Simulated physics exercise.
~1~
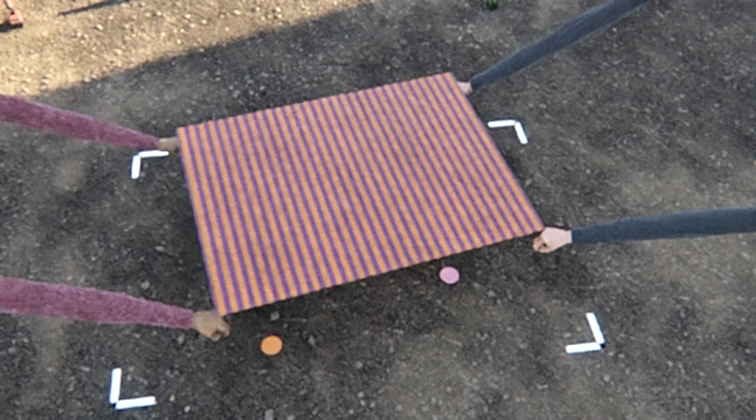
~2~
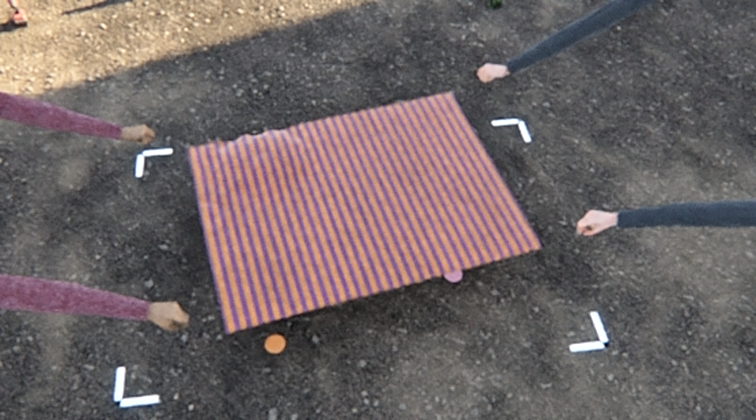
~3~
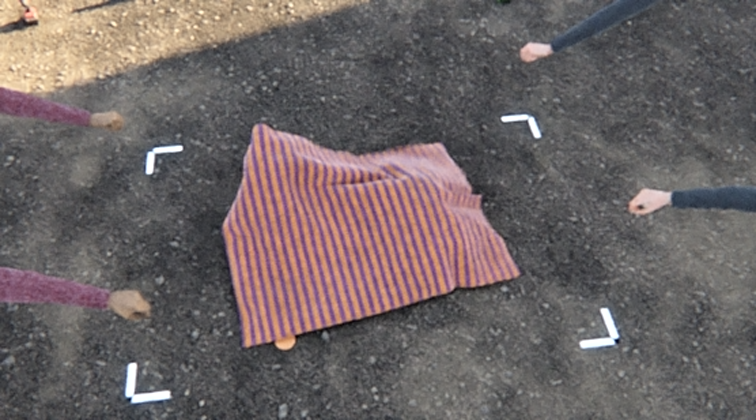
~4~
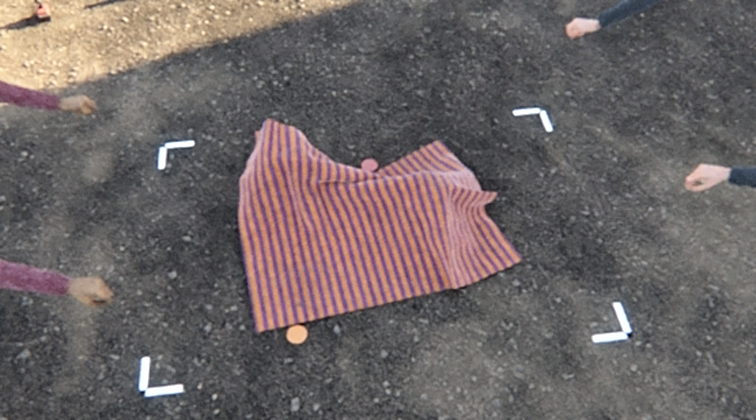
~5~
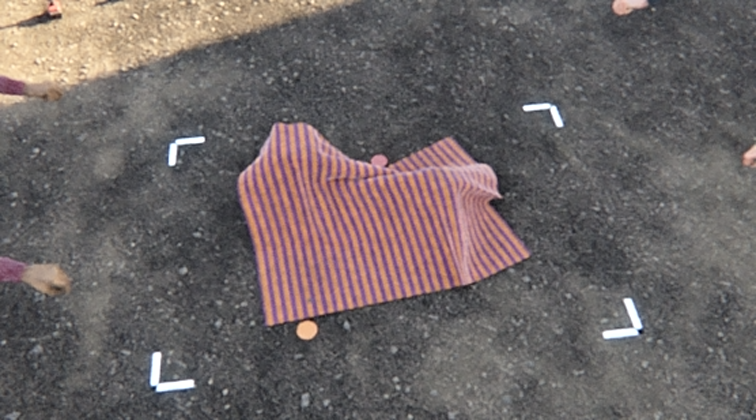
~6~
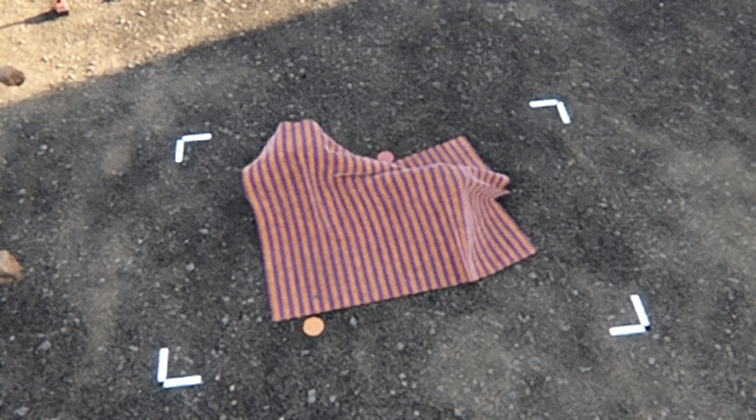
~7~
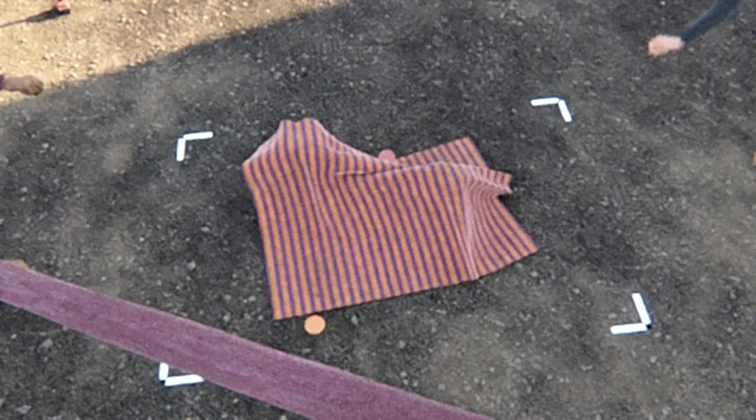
The clip opens with four hands, two on each side, holding a striped orange and purple sheet level over dark gravel between white corner marks, with an orange lid and a pink coaster showing near its lower edge. The hands let go and draw back as the sheet drops, covering the pink coaster. It crumples over raised shapes underneath, and a red disc comes into view at its upper edge. The view pans slightly left while the sheet settles, rumpled. Finally, a maroon sleeve stretches across the lower left, with the orange lid and red disc still uncovered.
